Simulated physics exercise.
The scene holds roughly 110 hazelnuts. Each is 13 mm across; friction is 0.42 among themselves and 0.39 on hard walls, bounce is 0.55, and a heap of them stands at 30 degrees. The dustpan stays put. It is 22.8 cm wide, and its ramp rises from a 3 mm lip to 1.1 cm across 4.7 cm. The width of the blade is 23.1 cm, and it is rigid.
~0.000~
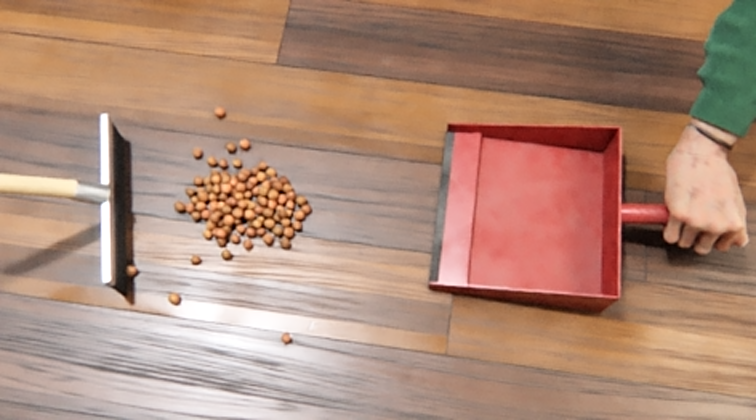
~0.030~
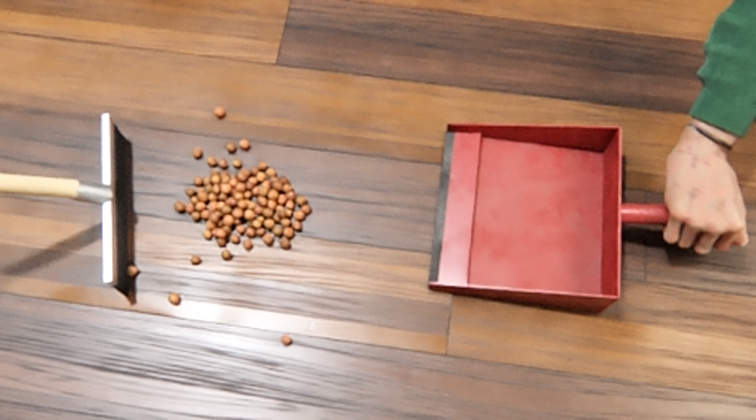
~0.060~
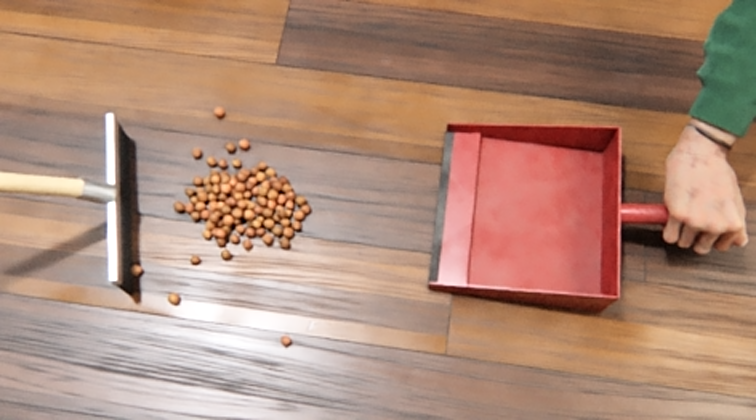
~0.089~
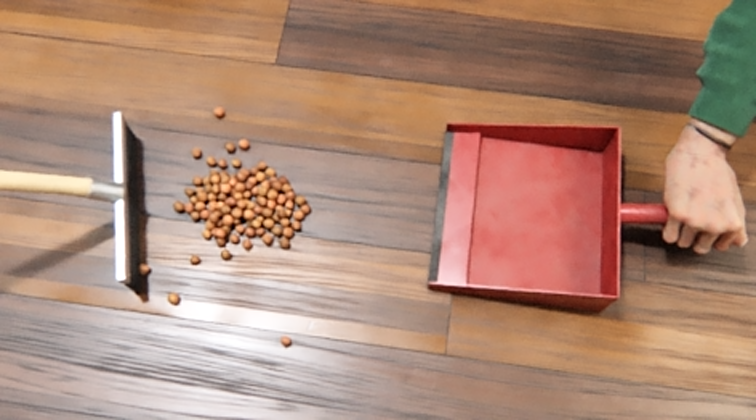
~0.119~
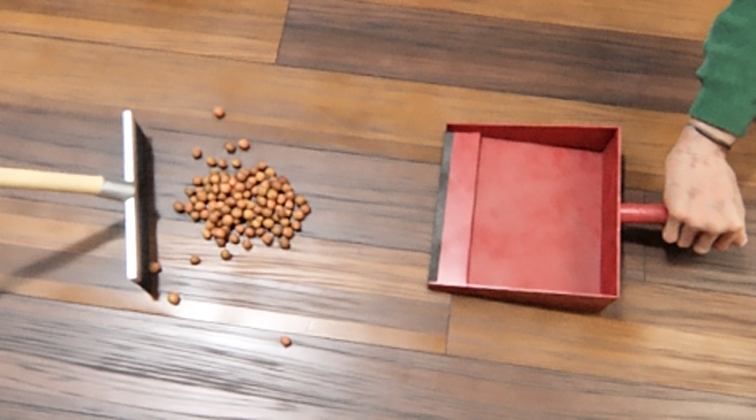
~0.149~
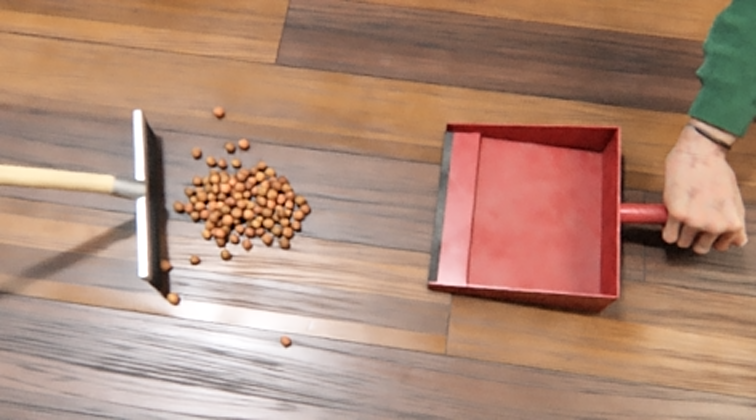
A broom-like blade on a pale handle slides slowly right across a wooden floor, nudging one stray hazelnut and nearing the heap, which stays still, while a green-sleeved hand holds a red dustpan steady at right.
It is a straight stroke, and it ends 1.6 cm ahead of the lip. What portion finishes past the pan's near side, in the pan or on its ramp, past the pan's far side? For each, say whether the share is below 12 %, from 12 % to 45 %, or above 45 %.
Past the pan's near side: Below 12 %; in the pan or on its ramp: From 12 % to 45 %; past the pan's far side: From 12 % to 45 %.
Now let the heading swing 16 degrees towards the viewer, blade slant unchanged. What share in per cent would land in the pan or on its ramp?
5 %.
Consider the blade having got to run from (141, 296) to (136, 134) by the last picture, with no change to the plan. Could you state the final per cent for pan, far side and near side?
Per cent by place - pan 0, far side 0, near side 20.
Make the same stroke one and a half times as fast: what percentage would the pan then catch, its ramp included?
About 25 %.
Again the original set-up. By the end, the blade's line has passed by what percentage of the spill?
Estimate: About 15 %.
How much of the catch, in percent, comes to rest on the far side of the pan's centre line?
Share: Approx. 70 %.
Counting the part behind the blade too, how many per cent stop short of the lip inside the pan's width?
Some 55 per cent.
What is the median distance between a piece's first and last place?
It works out to some 26 cm.
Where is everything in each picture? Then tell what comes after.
Blade from (110, 281) to (107, 121), moved 0.0 cm, 0 of the pieces shifted so far; middle of the pieces at (246, 204); pan at (535, 219), in the first frame.
Blade from (111, 281) to (109, 121), moved 0.2 cm, 0 of the pieces shifted so far; middle of the pieces at (246, 204), in the second frame.
Blade from (116, 281) to (113, 121), moved 0.8 cm, 1 of the pieces shifted so far; middle of the pieces at (245, 204), in the third frame.
Blade from (124, 279) to (120, 119), moved 1.8 cm, 1 of the pieces shifted so far; middle of the pieces at (245, 204), in the fourth frame.
Blade from (135, 278) to (130, 118), moved 3.1 cm, 1 of the pieces shifted so far; middle of the pieces at (245, 204), in the fifth frame.
Blade from (147, 276) to (141, 117), moved 4.5 cm, 1 of the pieces shifted so far; middle of the pieces at (245, 204); pan at (534, 219). Its pace works out near 0.46 m/s, heading 16 degrees away from the viewer's side, in the sixth frame.
After 0.50 s, middle of the blade 22 cm from the lip; 0 % over the lip, far side 0 %, near side 5 %.
Then, at 0.74 s, middle of the blade 11 cm from the lip; 0 % over the lip, far side 5 %, near side 5 %.
After 1.08 s, middle of the blade 5 cm from the lip; 20 % over the lip, far side 20 %, near side 10 %.
By 1.6 s all is still; near side 10 %, pan 20 %, far side 20 %, in front of the lip or behind the blade 55 %.
